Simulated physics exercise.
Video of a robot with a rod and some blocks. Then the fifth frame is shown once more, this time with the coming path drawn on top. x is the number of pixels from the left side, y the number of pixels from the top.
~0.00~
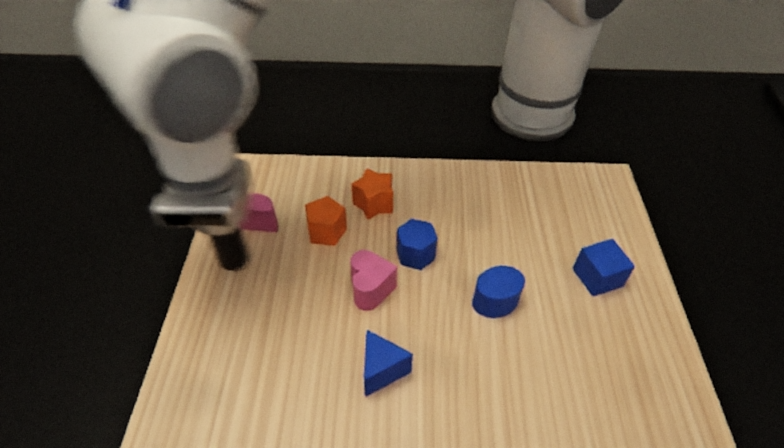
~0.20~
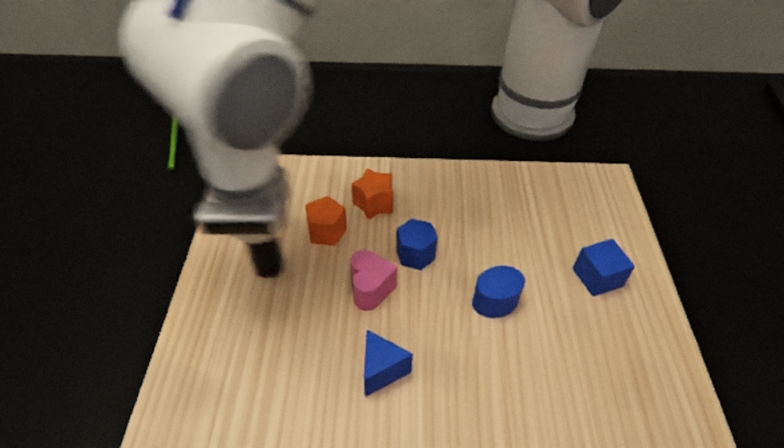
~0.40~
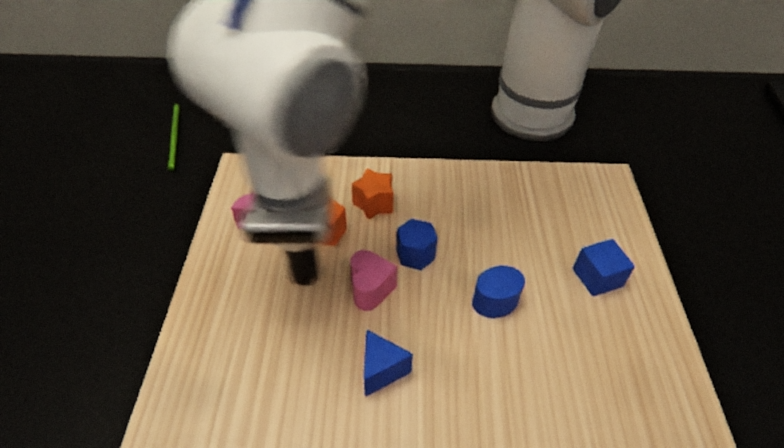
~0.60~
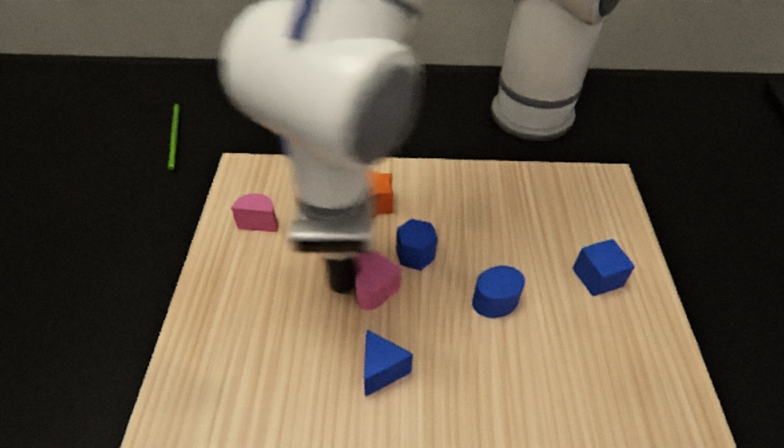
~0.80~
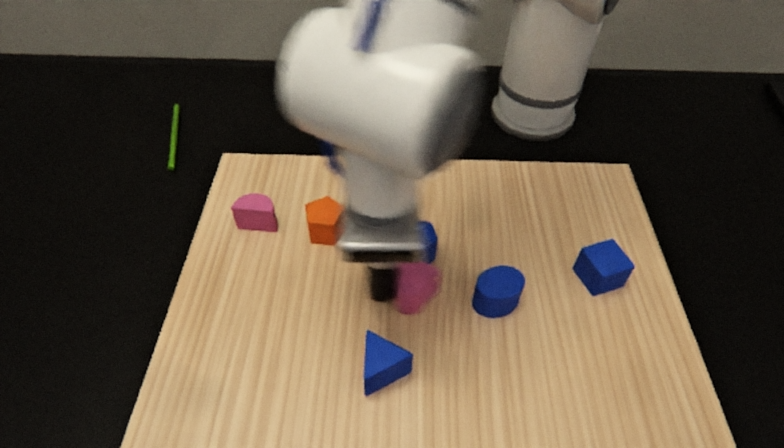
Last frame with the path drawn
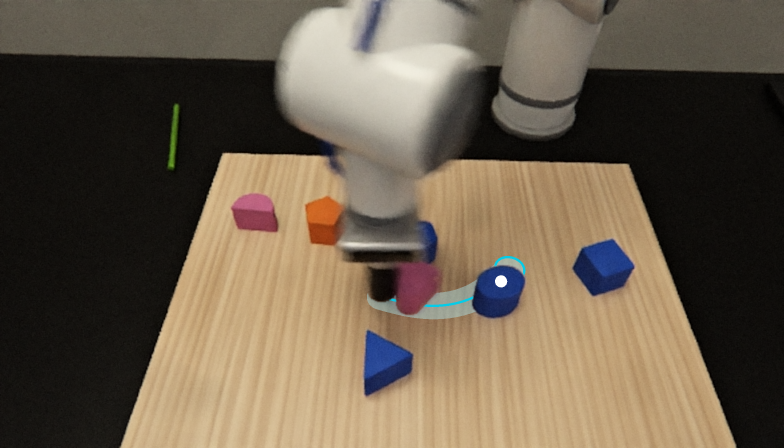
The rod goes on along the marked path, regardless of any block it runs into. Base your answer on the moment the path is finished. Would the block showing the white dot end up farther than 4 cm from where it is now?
I believe so.
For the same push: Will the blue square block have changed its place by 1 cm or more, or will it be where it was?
If the rod follows that path, the blue square block stays in its place.
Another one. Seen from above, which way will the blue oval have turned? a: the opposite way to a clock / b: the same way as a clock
(b)
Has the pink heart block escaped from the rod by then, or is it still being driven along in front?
As far as I can tell, the pink heart block is still leading the way in front of the rod.
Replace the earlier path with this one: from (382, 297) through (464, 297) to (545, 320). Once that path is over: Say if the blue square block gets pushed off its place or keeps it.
Still in place.
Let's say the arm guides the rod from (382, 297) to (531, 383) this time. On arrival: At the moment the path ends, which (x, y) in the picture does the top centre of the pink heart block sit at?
Somewhere near (443, 278).
Path on the board, from (382, 297) through (431, 306) and (478, 295) to (510, 269); the dot is on the blue oval.
What follows on the original path. One third of the way, rod (434, 299); pink heart block (461, 272), turned 25° anticlockwise.
Two thirds of the way, rod (481, 287); pink heart block (503, 256), turned 40° anticlockwise; blue oval (549, 276), turned 40° clockwise.
At the end, rod (512, 261); pink heart block (532, 231), turned 40° anticlockwise; blue hexagon in place; blue oval (560, 273), turned 75° clockwise; blue square block in place.
